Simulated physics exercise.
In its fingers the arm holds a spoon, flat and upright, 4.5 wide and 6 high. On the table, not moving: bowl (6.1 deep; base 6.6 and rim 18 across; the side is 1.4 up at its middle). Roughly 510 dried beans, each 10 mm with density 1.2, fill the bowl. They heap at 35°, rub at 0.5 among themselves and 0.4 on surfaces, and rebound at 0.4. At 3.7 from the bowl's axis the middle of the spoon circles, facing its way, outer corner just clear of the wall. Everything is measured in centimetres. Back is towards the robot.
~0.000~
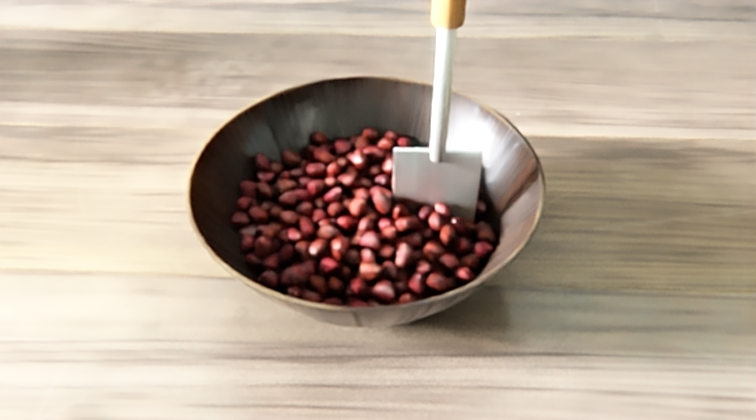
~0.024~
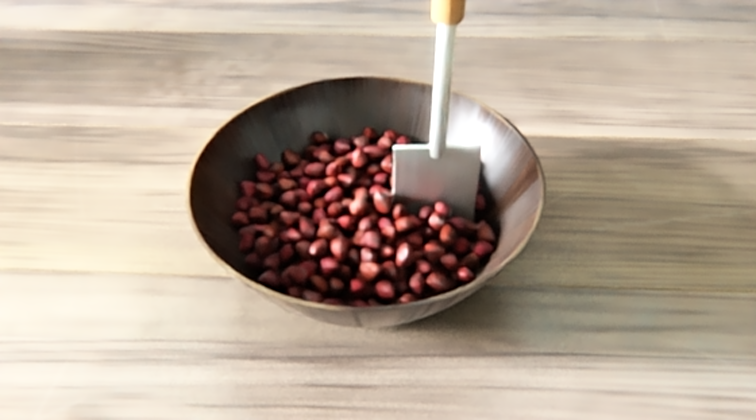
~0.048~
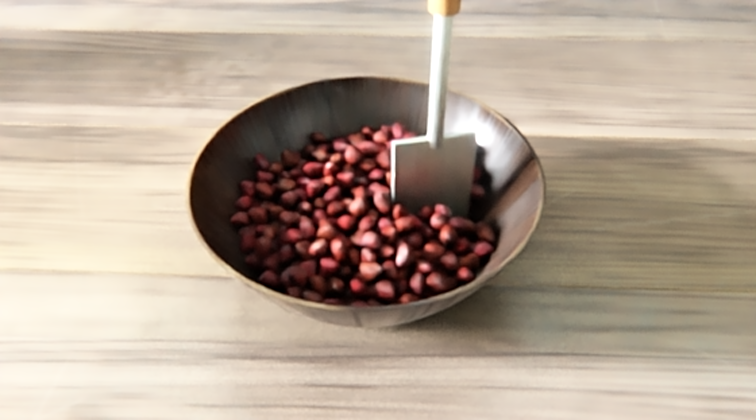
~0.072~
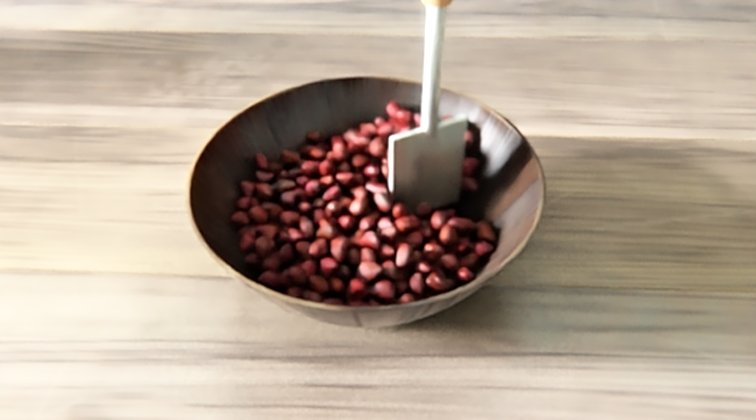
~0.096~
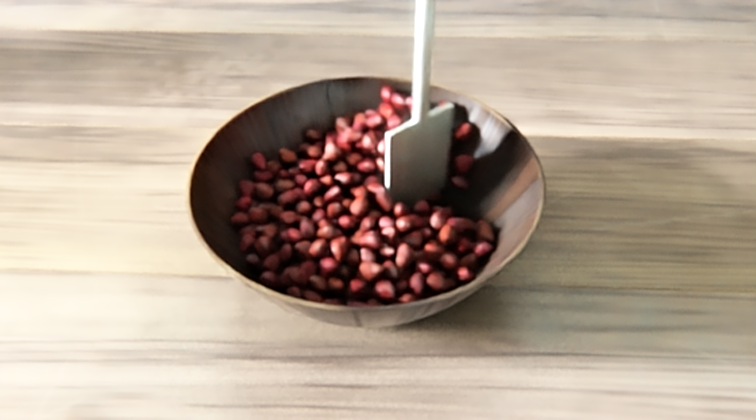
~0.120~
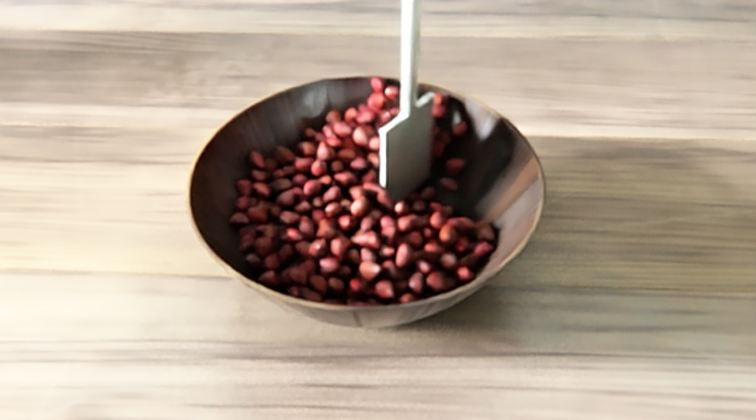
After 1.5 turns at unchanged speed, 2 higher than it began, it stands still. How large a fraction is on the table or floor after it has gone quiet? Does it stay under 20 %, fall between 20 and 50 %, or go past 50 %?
It stays under 20 %.
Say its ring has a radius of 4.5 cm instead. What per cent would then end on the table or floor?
Around 10 in a hundred, in that case.
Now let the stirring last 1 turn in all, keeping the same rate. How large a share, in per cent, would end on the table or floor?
It would be around 10 per cent.
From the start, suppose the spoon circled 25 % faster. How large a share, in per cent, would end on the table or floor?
That would be some 15 percent.
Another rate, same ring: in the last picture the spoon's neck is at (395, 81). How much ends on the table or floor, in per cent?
Around 15 in a hundred.
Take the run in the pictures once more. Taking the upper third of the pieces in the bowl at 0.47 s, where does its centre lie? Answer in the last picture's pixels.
I'd put it at around (360, 261).
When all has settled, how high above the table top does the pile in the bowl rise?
6.5 cm, roughly.
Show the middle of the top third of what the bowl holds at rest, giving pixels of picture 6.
I'd say close to (369, 193).
By 0.47 s, 244° round, highest piece 9 above the table; 485 in the bowl, 13 on the table or floor, 13 in flight or on the tool.
By 0.82 s, 74° round, highest piece 7 above the table; 464 in the bowl, 43 on the table or floor, 4 in flight or on the tool.
By 1.20 s, 180° round, highest piece 7 above the table; 463 in the bowl, 48 on the table or floor.
By 1.90 s, 180° round, highest piece 7 above the table; 463 in the bowl, 48 on the table or floor.
Final count, 463 in the bowl, 48 on the table or floor. That is 9 % on the table or floor.
